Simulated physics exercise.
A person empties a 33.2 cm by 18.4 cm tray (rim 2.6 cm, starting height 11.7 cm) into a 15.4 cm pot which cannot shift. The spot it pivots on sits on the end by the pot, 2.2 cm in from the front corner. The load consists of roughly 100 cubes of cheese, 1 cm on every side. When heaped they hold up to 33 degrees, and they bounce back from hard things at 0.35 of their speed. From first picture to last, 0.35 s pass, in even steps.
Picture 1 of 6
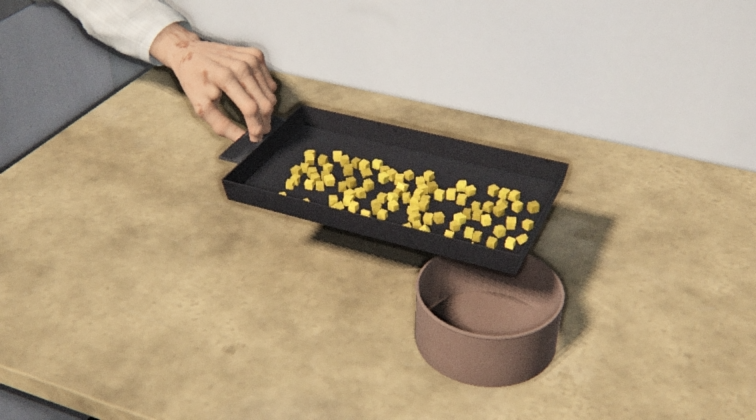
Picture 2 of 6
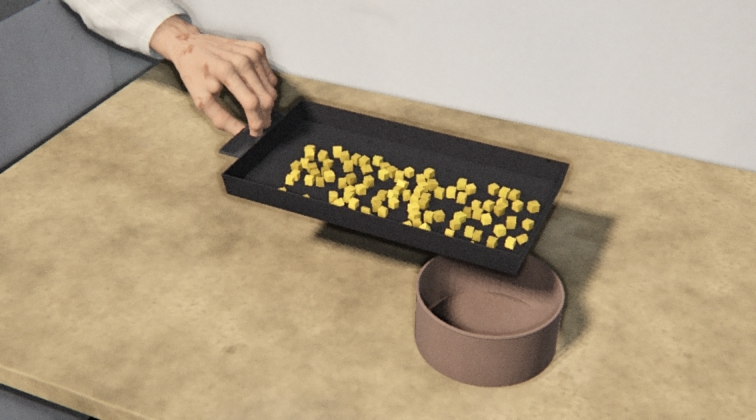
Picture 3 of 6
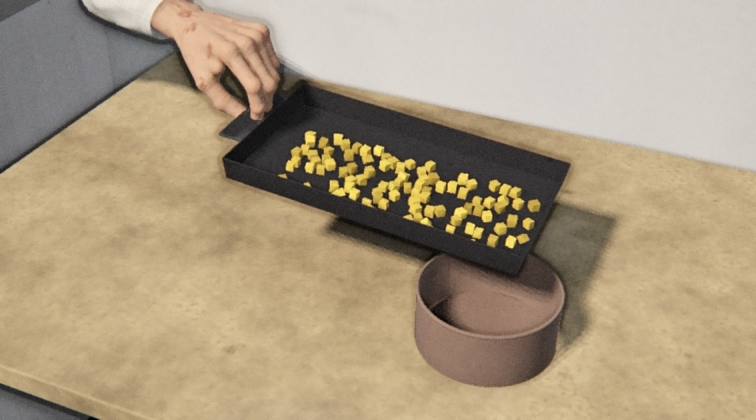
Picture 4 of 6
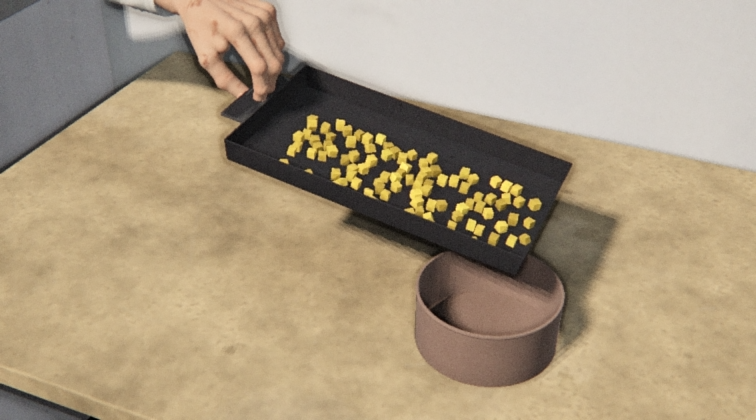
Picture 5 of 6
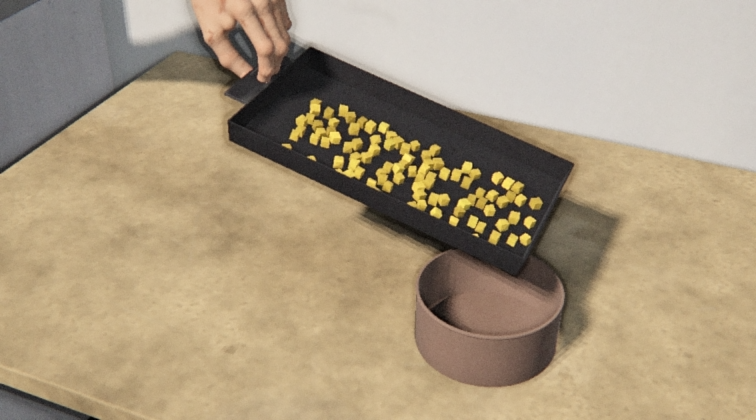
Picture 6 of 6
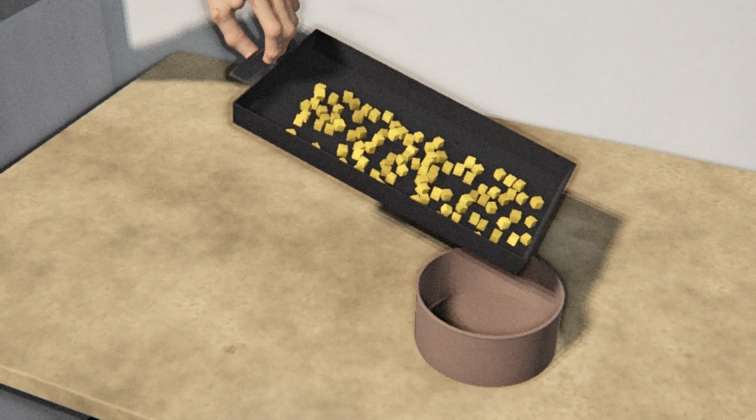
To begin with, a hand holds the left end of a dark tray scattered with small yellow cubes, nearly level above a brownish pot on a table. The hand then steadily raises that end, tilting the tray down toward the pot, while the cubes stay spread across it.
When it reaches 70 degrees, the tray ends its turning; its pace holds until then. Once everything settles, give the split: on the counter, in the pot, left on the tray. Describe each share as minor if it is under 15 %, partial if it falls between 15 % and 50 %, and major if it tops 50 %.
As I see it, counter: My guess is a sizable share of the pieces. Pot: My guess is a mere handful of the pieces. Tray: My guess is the majority of the pieces.
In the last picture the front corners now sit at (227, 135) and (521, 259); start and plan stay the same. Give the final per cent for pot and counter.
Split: Pot = 0, counter = 10.
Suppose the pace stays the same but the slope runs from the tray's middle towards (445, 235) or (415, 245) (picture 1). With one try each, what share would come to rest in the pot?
Approximately 0 percent, then 0 percent.
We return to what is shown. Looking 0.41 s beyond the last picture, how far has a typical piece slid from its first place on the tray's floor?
Displacement on the tray: Roughly 5 cm.
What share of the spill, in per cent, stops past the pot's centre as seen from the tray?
Some 100 per cent of the spill lies beyond the centre.
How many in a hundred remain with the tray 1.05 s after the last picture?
Some 70 per cent of the load.
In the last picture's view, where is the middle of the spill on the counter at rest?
Somewhere around (721, 395), I'd say.
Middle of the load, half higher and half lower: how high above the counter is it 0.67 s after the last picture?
Roughly 14 cm above the counter.
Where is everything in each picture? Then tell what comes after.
In the first picture, tray tilt 0 degrees, front corners at (226, 179) and (517, 253); middle of the pieces at (407, 198); pot at (490, 288).
In the second picture, tray tilt 1 degrees, front corners at (226, 173) and (518, 253); middle of the pieces at (407, 195).
In the third picture, tray tilt 5 degrees, front corners at (227, 157) and (519, 254), lowest corner right front; middle of the pieces at (408, 188).
In the fourth picture, tray tilt 9 degrees, front corners at (229, 139) and (521, 255), lowest corner right front; middle of the pieces at (410, 180).
In the fifth picture, tray tilt 14 degrees, front corners at (233, 121) and (523, 256), lowest corner right front; middle of the pieces at (412, 172).
In the sixth picture, tray tilt 18 degrees, front corners at (238, 103) and (525, 257), lowest corner right front; middle of the pieces at (416, 164); pot at (490, 288).
Then, 0.41 s after the last picture, tilt 43 degrees; the tray holds 100 %, the pot 0 %.
Then, 0.67 s after the last picture, tilt 60 degrees; the tray holds 85 %, the pot 0 %.
Then, 1.05 s after the last picture, tilt 70 degrees; the tray holds 70 %, the pot 0 %.
In the end, counter 30 %, pot 0 %, tray 70 %.
